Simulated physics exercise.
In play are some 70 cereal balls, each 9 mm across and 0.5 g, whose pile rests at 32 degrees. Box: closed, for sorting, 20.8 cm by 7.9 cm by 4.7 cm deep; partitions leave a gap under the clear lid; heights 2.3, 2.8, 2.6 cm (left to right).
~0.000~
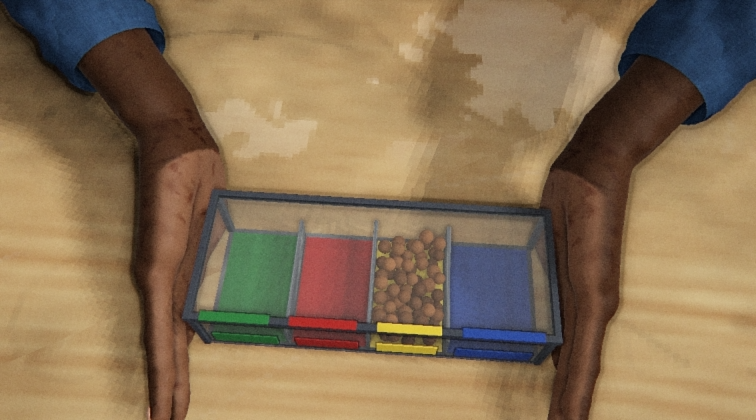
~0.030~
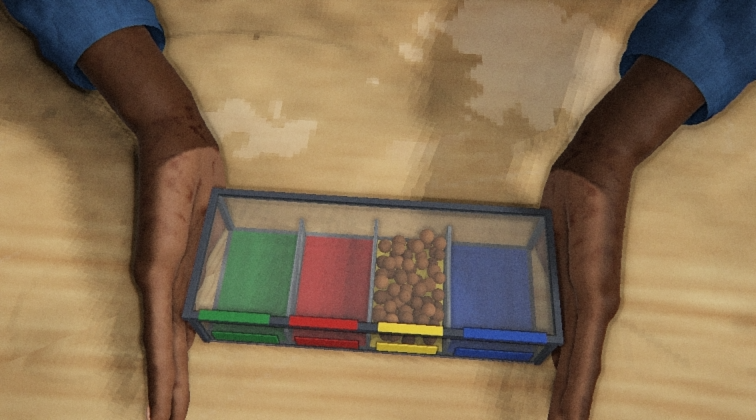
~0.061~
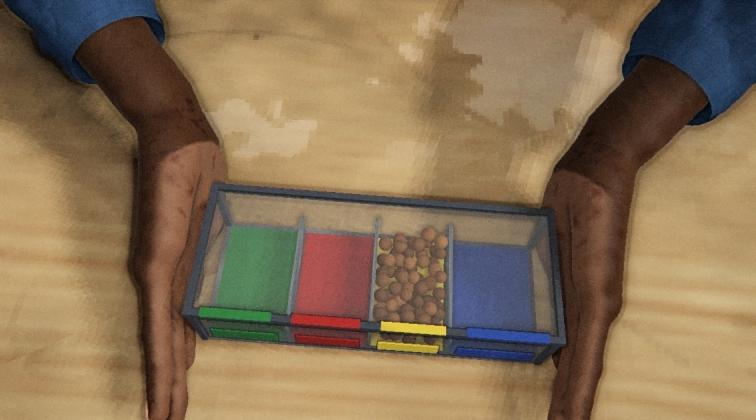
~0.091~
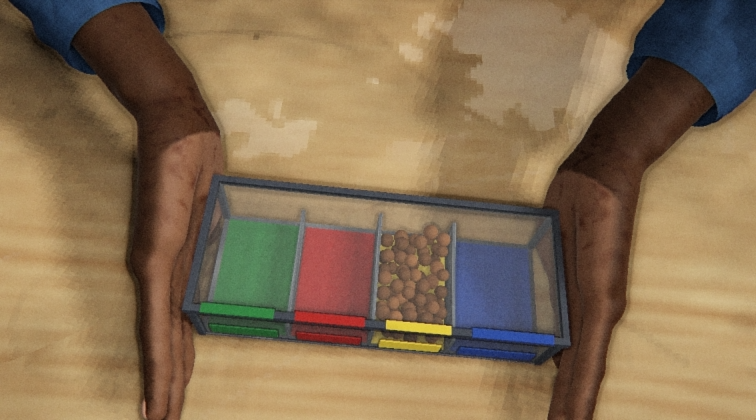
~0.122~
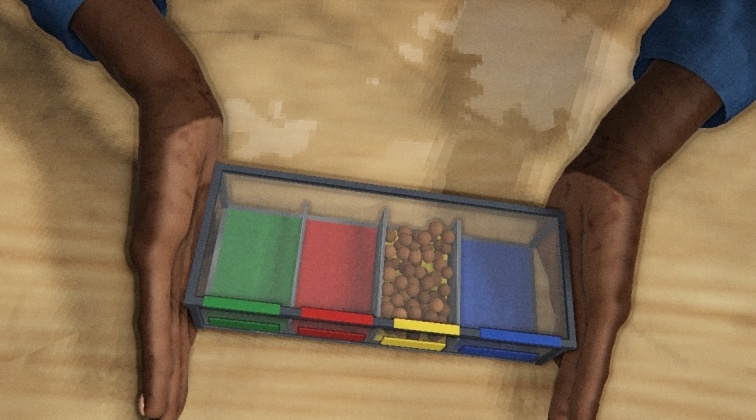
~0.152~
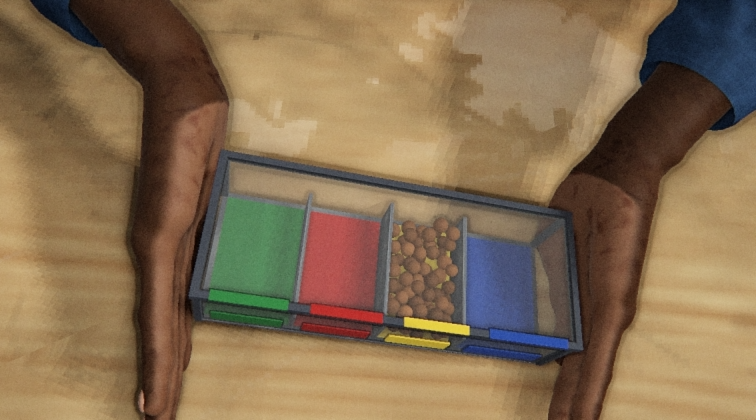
Two hands held a clear-lidded box with green, red, yellow and blue sections and slowly tilted it, lowering its right side, while the small brown balls stayed in the yellow section.
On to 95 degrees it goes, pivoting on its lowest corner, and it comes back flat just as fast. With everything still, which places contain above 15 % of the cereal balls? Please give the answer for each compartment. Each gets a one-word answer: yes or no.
My answers are red no, blue yes, green no, yellow yes.
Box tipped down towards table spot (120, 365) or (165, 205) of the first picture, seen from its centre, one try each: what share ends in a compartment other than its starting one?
Near 60 and 65 per cent, in that order.
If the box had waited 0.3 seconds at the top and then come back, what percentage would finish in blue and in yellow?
Blue 70, yellow 30.
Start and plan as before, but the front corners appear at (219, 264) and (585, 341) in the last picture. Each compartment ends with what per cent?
You'd see red at 0 percent, blue at 70, green at 0 and yellow at 30 percent.
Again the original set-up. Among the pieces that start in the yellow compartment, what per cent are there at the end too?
My estimate is roughly 30 percent.
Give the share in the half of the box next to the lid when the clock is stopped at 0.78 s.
Around 50 in a hundred, give or take.
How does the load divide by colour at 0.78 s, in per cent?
The split is red at 0, blue at 30, green at 0 and yellow at 70 per cent.
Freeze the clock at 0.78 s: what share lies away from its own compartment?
Estimate: Some 30 %.
Then, at 0.78 s, tilt 95 degrees; blue 30 %, yellow 70 %.
Then, at 1.20 s, tilt 42 degrees; blue 65 %, yellow 35 %.
After 1.70 s, tilt 0 degrees; blue 65 %, yellow 35 %.
At rest (2.1 s), red 0 %, blue 65 %, green 0 %, yellow 35 %.
